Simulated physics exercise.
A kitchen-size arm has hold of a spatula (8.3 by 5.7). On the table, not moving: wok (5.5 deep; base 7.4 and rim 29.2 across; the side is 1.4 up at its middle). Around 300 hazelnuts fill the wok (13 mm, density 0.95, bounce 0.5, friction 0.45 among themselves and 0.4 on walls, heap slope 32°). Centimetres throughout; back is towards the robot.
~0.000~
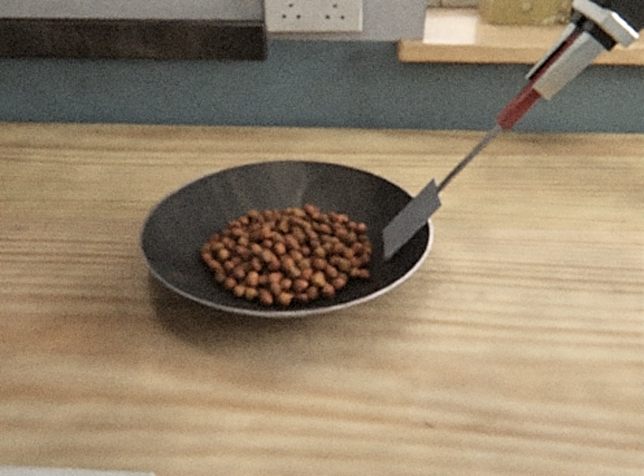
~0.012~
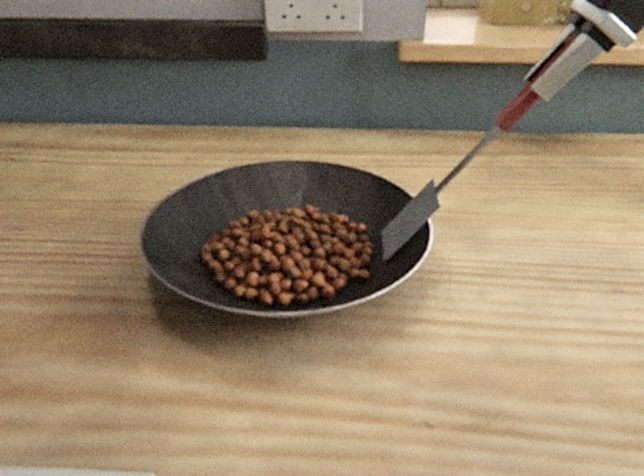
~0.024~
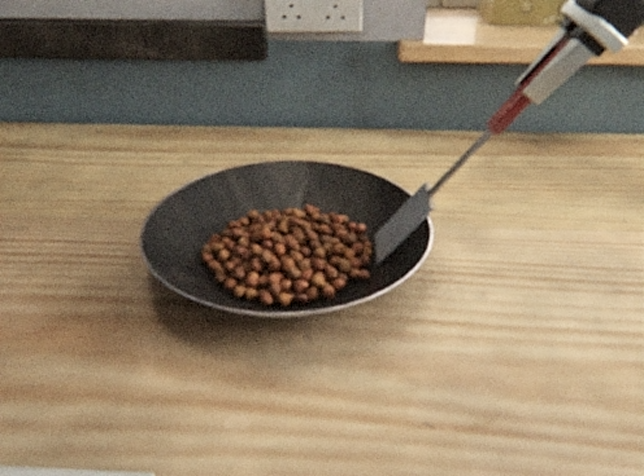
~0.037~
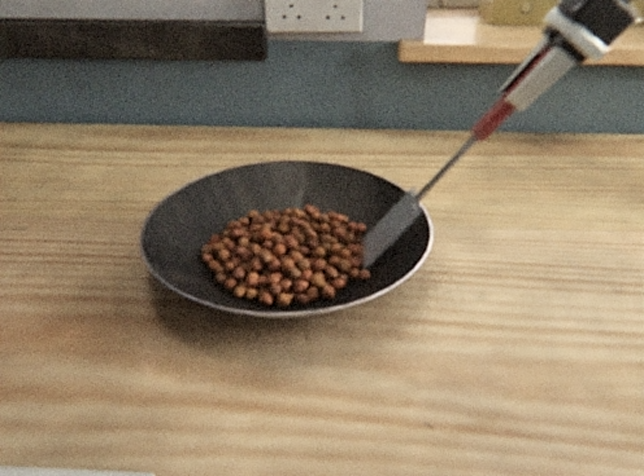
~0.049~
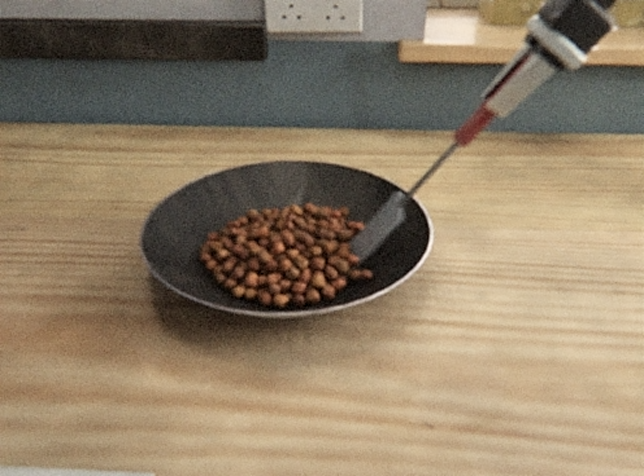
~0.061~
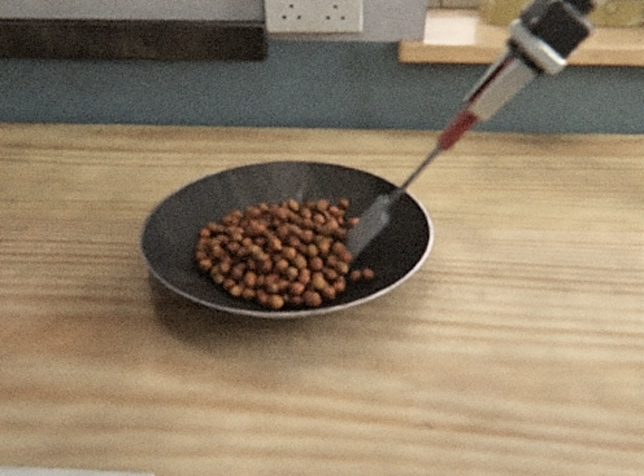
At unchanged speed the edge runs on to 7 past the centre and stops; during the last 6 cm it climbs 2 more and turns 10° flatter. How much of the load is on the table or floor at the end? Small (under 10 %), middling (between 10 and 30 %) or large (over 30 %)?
Answer: Middling; between 10 and 30 % of the hazelnuts finish on the table or floor.
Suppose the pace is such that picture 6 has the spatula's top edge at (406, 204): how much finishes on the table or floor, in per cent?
Some 0 per cent.
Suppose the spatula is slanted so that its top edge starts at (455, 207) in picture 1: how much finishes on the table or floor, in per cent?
Some 10 per cent.
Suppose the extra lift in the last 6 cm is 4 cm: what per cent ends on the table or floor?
Some 15 per cent.
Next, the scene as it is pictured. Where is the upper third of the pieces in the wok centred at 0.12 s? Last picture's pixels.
Around (259, 229).
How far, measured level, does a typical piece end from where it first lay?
Roughly 4 cm.
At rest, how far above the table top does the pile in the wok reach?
About 5.5 cm.
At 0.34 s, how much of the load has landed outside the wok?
Roughly 5 per cent.
By 0.09 s, sloping 54°, highest piece 8 above the table; 299 in the wok.
By 0.12 s, sloping 51°, highest piece 9 above the table; 299 in the wok.
By 0.34 s, sloping 44°, highest piece 8 above the table; 258 in the wok, 21 on the table or floor, 20 on the blade or in flight.
By 1.39 s, sloping 44°, highest piece 5 above the table; 257 in the wok, 42 on the table or floor.
Final count, 257 in the wok, 42 on the table or floor. That is 14 % on the table or floor.
